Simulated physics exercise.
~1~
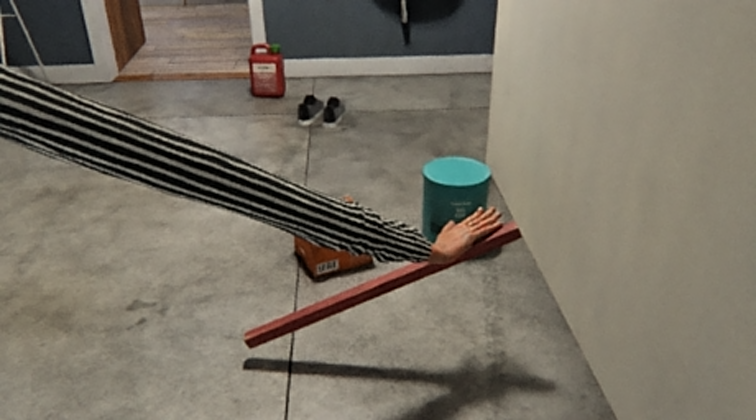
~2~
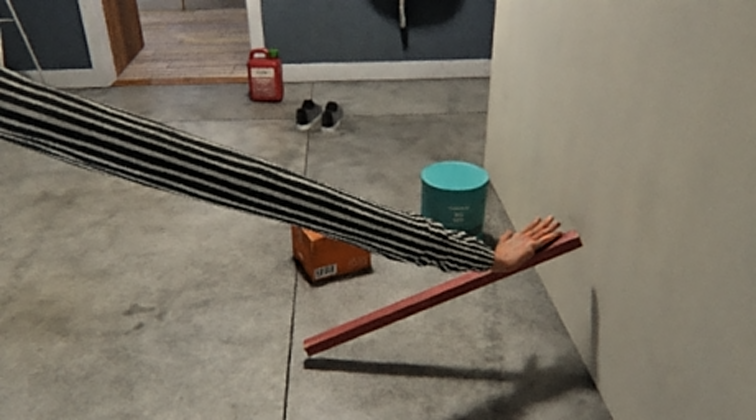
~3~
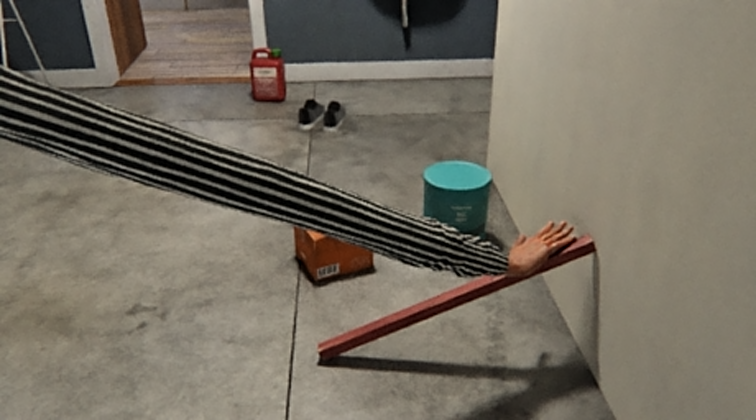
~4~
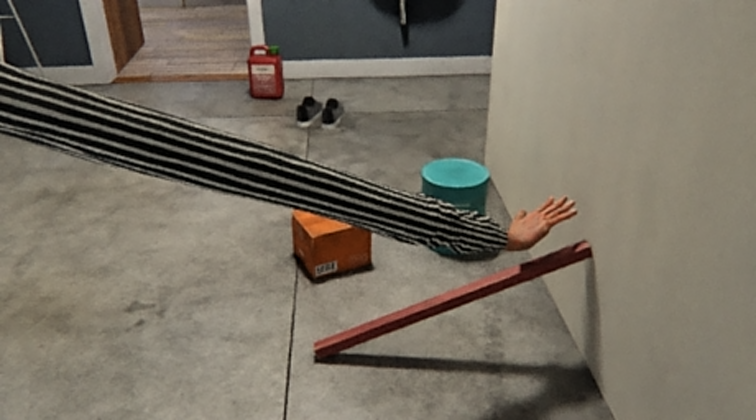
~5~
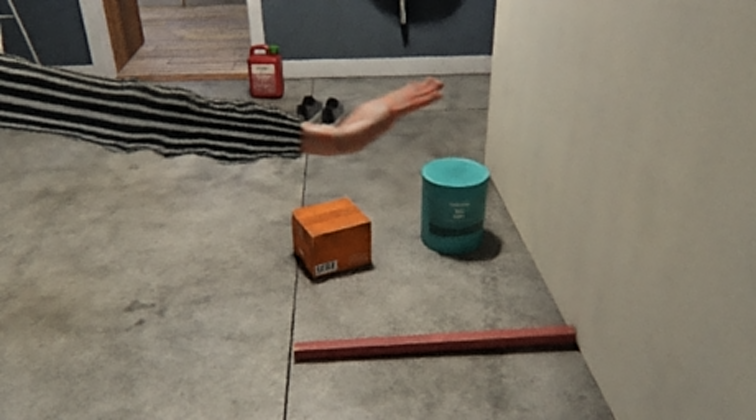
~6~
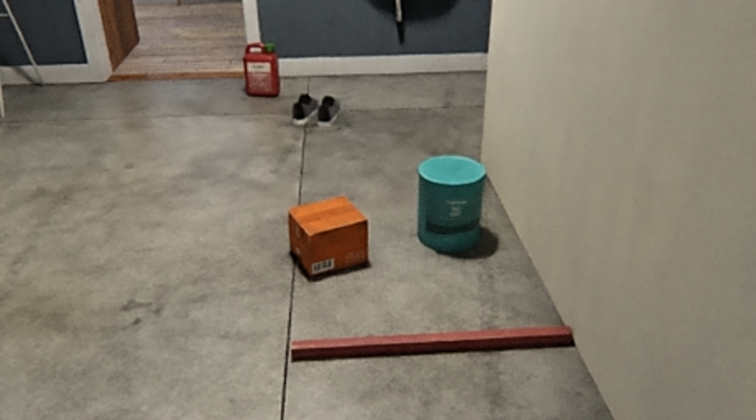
On a grey concrete floor beside a bare pale wall, seen from slightly above by a gently swaying camera, an orange box sits near the middle with a turquoise pail to its right. A red jug and a pair of dark shoes stand farther back. An arm in a striped sleeve reaches in from the left, moving a slanted red pole rightward until its raised end meets the wall. The hand lets go and draws back, and the pole slips down the wall. It ends lying on the floor, while the box and pail stay in place.
